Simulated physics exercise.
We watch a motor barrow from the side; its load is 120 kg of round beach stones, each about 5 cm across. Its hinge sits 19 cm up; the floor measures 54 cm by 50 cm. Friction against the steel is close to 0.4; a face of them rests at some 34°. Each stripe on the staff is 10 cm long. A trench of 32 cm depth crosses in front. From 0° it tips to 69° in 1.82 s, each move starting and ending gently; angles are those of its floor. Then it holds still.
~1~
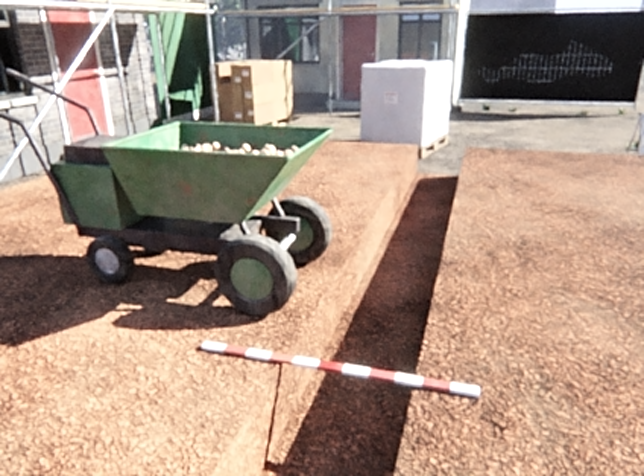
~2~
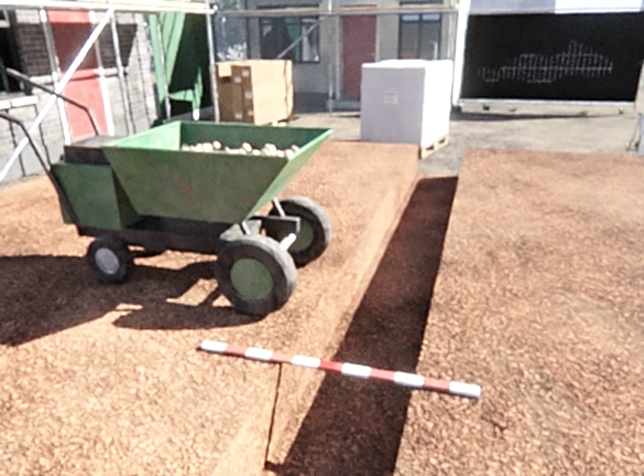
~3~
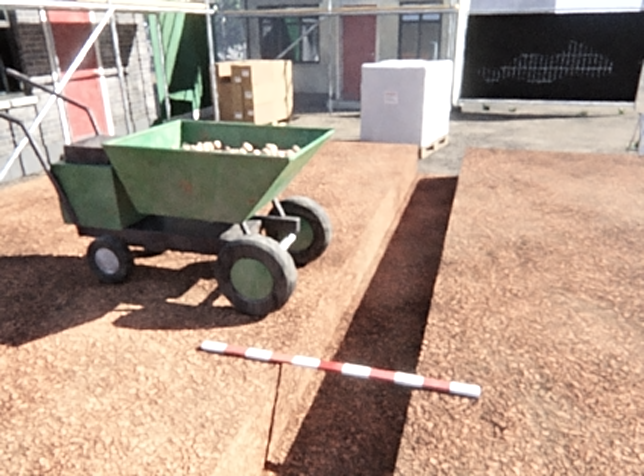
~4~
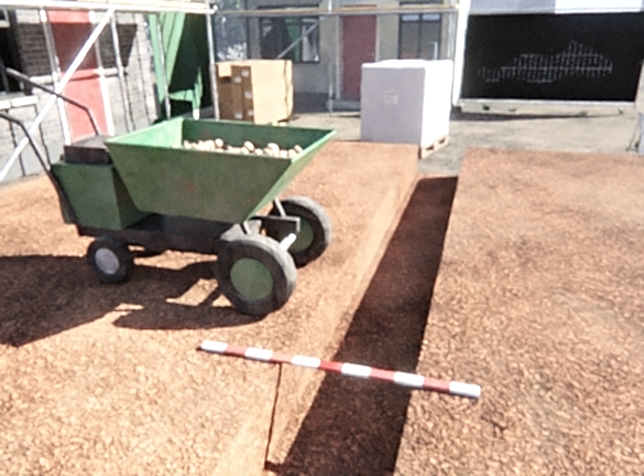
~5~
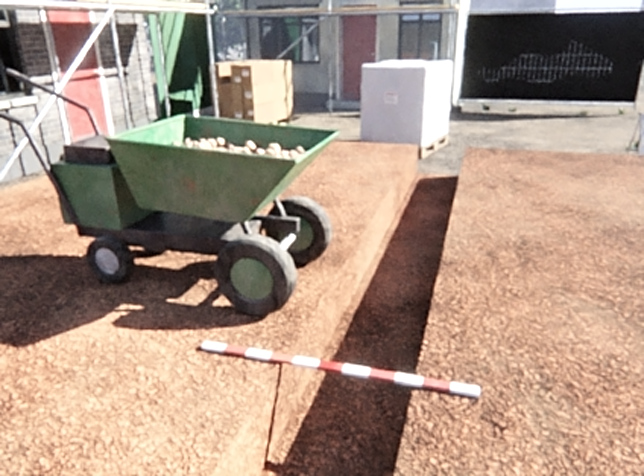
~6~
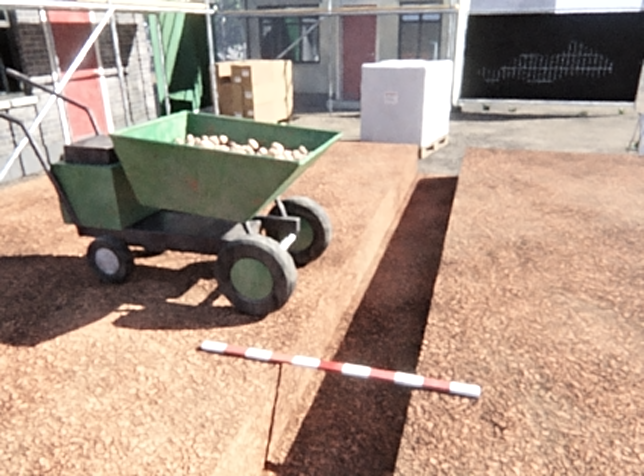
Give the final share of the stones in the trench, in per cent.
About 53 per cent.
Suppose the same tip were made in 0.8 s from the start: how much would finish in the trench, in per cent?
In that case some 35 per cent.
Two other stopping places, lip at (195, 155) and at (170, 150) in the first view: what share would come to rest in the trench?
About 100 and 85 per cent.
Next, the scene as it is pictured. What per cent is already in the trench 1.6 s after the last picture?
About 20 per cent by then.
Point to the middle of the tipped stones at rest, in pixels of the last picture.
Near (424, 338).
Then, 1.1 s after the last picture the floor is at 58°, 100 % in the skip; the foremost stones are at (388, 232).
Then, 1.6 s after the last picture the floor is at 69°, 43 % in the skip, 22 % in the trench, 35 % past the trench; the foremost stones are at (539, 309).
Then, 2.0 s after the last picture the floor is at 69°, 17 % in the skip, 36 % in the trench, 48 % past the trench; the foremost stones are at (617, 331).
Then, 3.9 s after the last picture the floor is at 69°, 0 % in the skip, 53 % in the trench, 47 % past the trench; the foremost stones are past the picture's edge.
